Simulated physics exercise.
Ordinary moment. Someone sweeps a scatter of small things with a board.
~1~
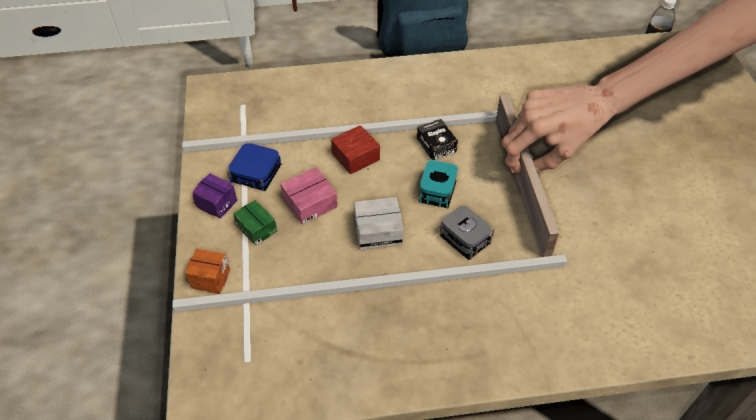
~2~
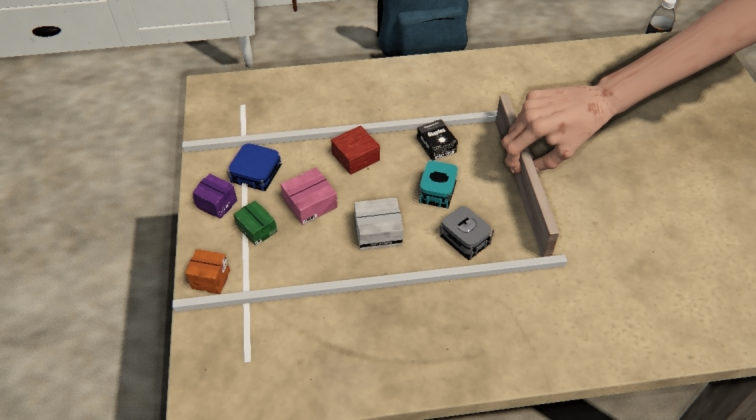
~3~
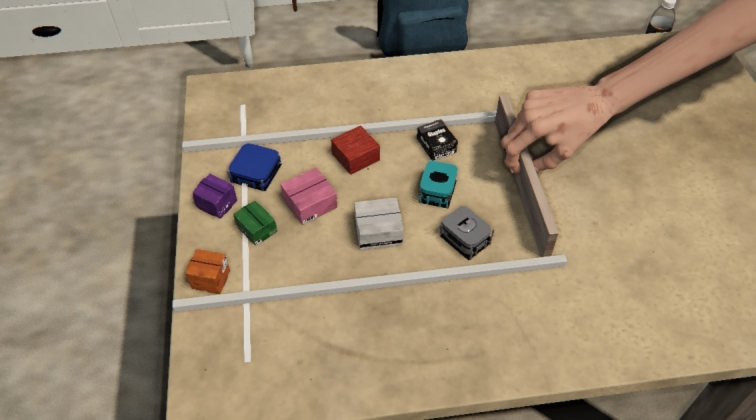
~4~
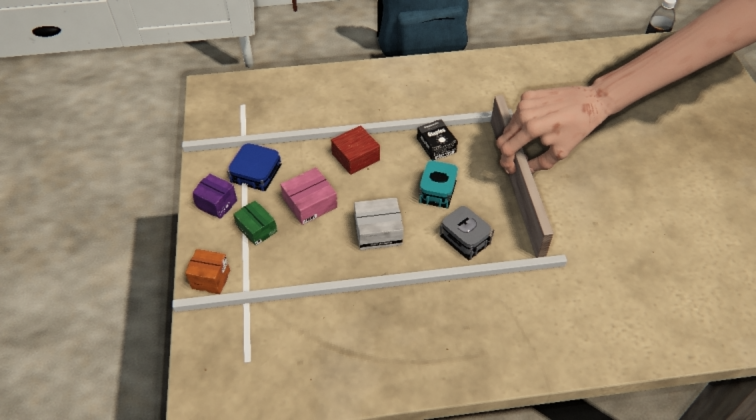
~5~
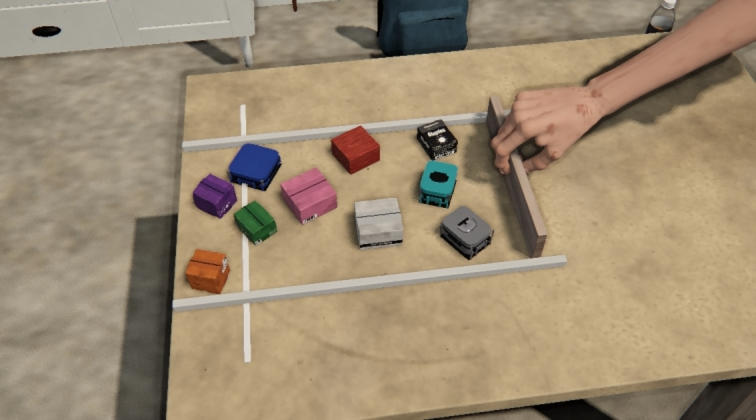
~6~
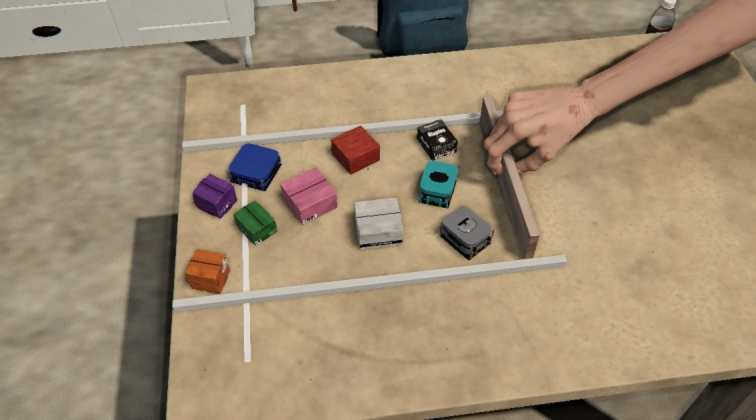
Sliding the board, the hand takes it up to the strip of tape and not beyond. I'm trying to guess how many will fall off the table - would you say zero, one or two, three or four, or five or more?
Pushes off three or four.
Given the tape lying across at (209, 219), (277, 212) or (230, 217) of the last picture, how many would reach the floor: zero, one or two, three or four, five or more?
First five or over, then none at all, then 3 or 4.
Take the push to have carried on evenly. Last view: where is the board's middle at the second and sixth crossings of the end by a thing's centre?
Near (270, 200) first, near (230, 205) second.
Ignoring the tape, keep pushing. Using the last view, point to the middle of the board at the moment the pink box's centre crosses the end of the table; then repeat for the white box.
The pink box puts it at (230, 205), the white box at (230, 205).
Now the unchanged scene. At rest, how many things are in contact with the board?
The number is 3.
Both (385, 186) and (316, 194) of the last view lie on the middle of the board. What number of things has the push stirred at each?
5, then 9.
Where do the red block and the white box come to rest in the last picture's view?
The red block settles near (195, 162); as for the white box, near (188, 246).
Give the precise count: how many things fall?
I count 3 in all.
Soon after, none off yet; orange box at rest near (208, 272); purple box at rest near (215, 196); green box at rest near (255, 223).
In the end, the number that fall off is three or four; gone, blue case, green box and purple box.
